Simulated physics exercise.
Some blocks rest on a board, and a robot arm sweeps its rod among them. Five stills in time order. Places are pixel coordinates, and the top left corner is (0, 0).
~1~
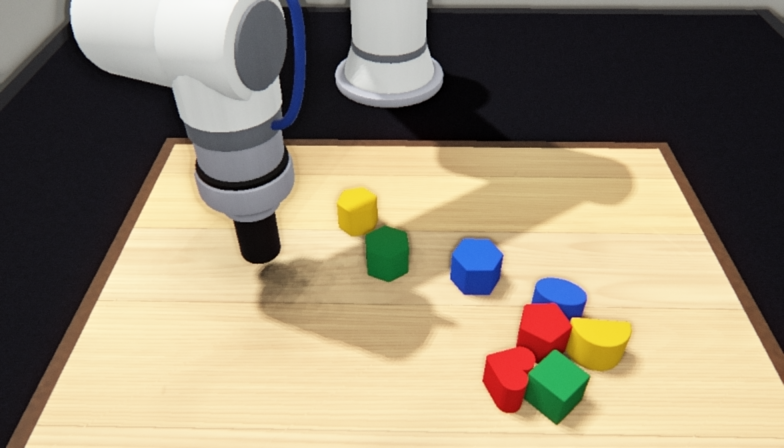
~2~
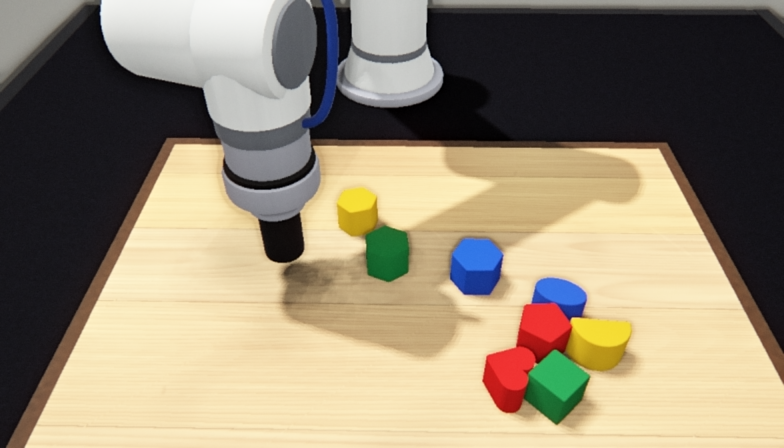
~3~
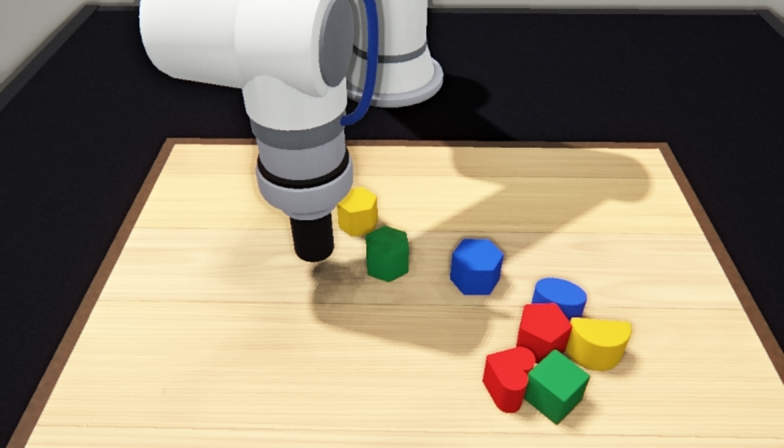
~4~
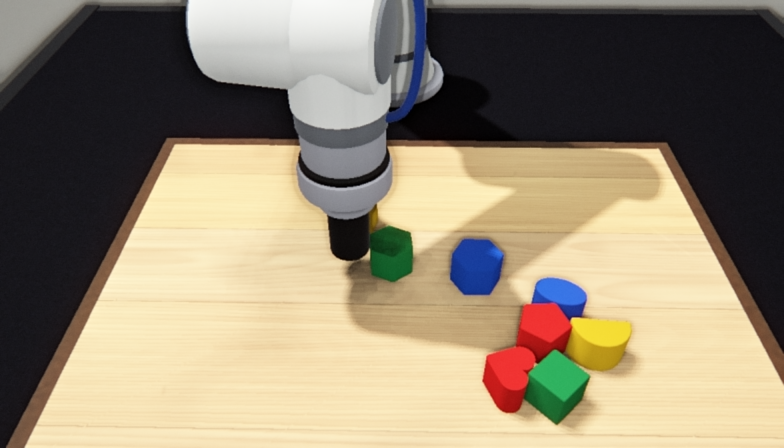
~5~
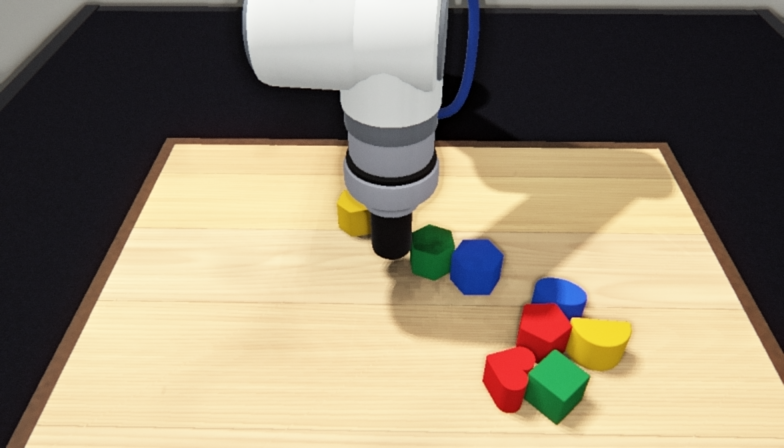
On a wooden board scattered with colourful blocks, a robot arm sweeps its black rod steadily to the right, passing in front of the yellow hexagon, then pushes the green hexagon a short way right, up beside the blue hexagon.
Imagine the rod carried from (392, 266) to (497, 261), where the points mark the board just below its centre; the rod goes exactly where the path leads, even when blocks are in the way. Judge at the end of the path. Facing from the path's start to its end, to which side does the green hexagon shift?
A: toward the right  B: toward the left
Correct choice: B.
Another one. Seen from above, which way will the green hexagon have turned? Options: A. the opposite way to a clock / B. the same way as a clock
A
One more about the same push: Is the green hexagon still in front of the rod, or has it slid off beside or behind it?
The block sits ahead of the rod.
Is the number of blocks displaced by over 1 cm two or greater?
I expect so.
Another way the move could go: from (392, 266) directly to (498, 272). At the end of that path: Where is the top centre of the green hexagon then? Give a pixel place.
Pixel (511, 221).
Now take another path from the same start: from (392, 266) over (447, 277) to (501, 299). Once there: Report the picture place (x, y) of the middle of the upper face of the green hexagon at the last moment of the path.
The answer is (481, 230).
On the path given first. One third of the way, rod (428, 245); green hexagon (469, 234); blue hexagon (500, 258), turned 25° clockwise.
Two thirds of the way, rod (464, 243); green hexagon (502, 227); blue hexagon (510, 262), turned 35° clockwise.
At the end, rod (500, 242); yellow hexagon not moved; green hexagon (533, 222), turned 35° anticlockwise; blue hexagon (517, 265), turned 50° clockwise.
